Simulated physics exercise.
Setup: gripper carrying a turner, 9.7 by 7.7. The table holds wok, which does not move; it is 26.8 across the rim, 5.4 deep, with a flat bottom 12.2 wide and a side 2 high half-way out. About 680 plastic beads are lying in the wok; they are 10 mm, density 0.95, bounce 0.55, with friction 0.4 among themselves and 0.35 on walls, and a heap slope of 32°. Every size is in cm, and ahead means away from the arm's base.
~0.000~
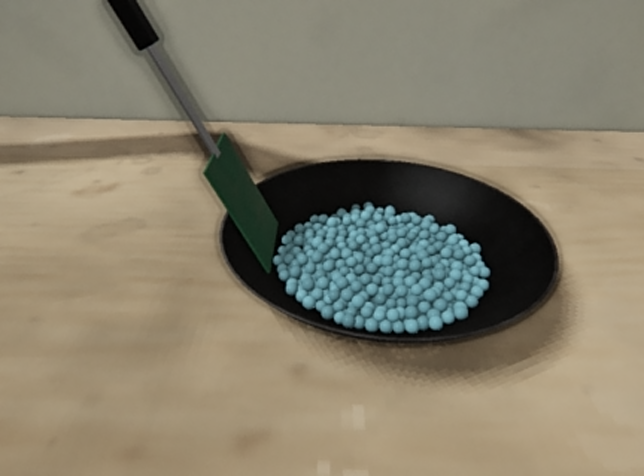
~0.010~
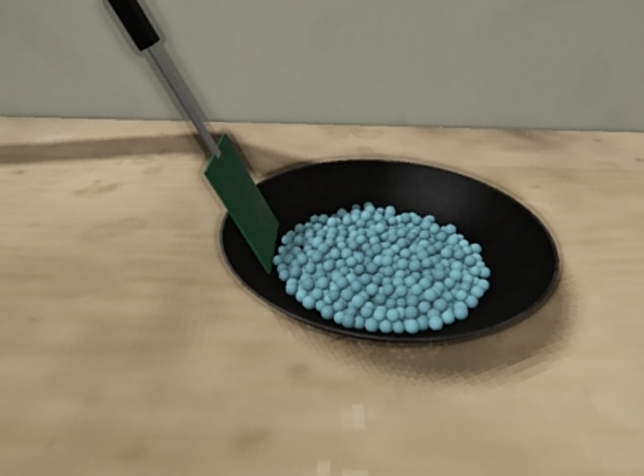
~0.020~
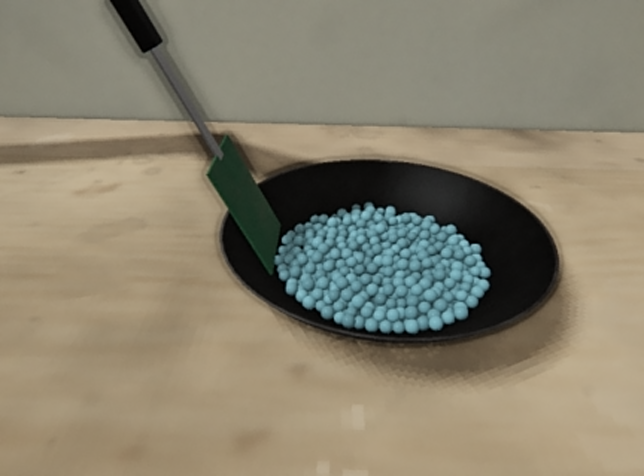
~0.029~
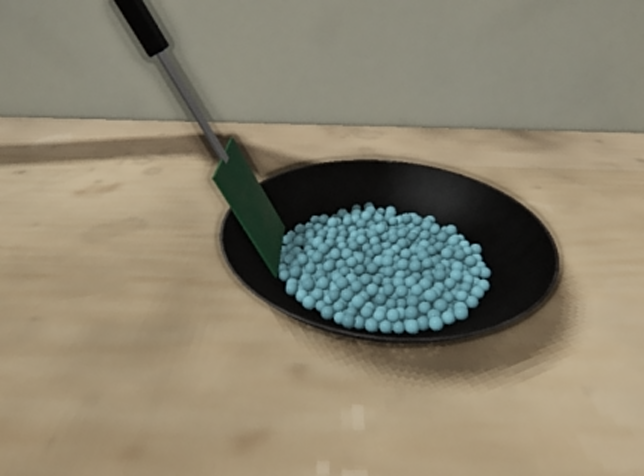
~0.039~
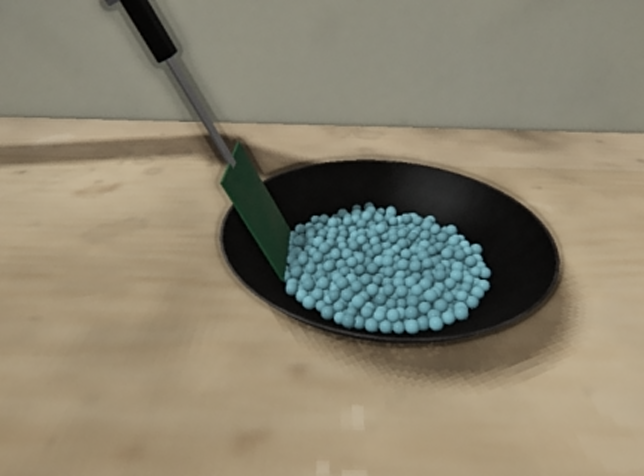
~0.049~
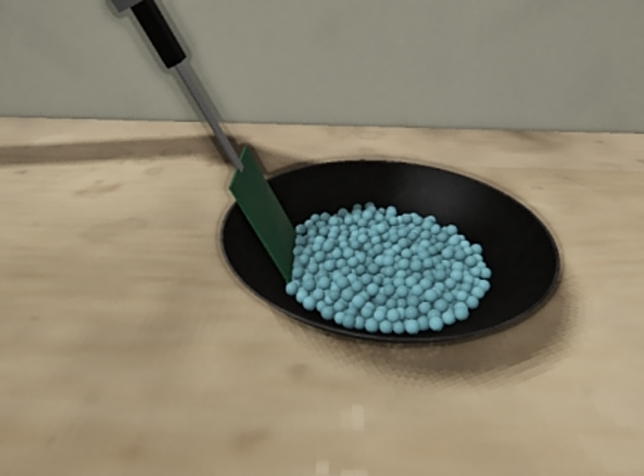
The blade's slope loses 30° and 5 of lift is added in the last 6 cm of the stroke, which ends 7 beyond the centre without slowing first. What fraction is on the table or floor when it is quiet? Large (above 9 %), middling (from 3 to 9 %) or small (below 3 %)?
Middling; from 3 to 9 %.
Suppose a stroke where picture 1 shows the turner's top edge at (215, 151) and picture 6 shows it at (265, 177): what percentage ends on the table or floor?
Close to 25 in a hundred.
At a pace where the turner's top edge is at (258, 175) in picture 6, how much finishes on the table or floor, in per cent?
Roughly 20 per cent.
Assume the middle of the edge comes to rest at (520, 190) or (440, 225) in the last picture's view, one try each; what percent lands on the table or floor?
First try roughly 20 percent, second roughly 0 percent.
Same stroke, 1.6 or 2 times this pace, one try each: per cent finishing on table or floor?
Roughly 15 percent for the first try, 25 percent for the second.
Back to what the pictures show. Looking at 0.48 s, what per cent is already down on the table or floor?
Share at that moment: About 4 %.
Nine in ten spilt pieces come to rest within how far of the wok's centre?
Distance: Approx. 45 cm.
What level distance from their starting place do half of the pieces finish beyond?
Some 3 cm.
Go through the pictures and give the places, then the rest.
The turner top edge at (215, 151), sloping 64°; upper third of the load around (380, 254), from x 280 to 485, top at y 205; 676 in the wok, in the first picture.
The turner top edge at (215, 151), sloping 64°; upper third of the load around (380, 254), from x 280 to 485, top at y 205, in the second picture.
The turner top edge at (218, 153), sloping 64°; upper third of the load around (381, 254), from x 280 to 485, top at y 210, in the third picture.
The turner top edge at (223, 156), sloping 64°; upper third of the load around (381, 254), from x 280 to 485, top at y 210, in the fourth picture.
The turner top edge at (230, 161), sloping 64°; upper third of the load around (381, 254), from x 280 to 485, top at y 210, in the fifth picture.
The turner top edge at (238, 165), sloping 64°; upper third of the load around (380, 253), from x 285 to 485, top at y 210; 676 in the wok, in the sixth picture.
After 0.14 s, sloping 64°, highest piece 7 above the table; 676 in the wok.
After 0.24 s, sloping 53°, highest piece 12 above the table; 674 in the wok, 2 on the blade or in flight.
After 0.48 s, sloping 34°, highest piece 7 above the table; 640 in the wok, 32 on the table or floor, 4 on the blade or in flight.
After 1.53 s, sloping 34°, highest piece 6 above the table; 638 in the wok, 38 on the table or floor.
In the end, 638 in the wok, 38 on the table or floor. That is 6 % on the table or floor.
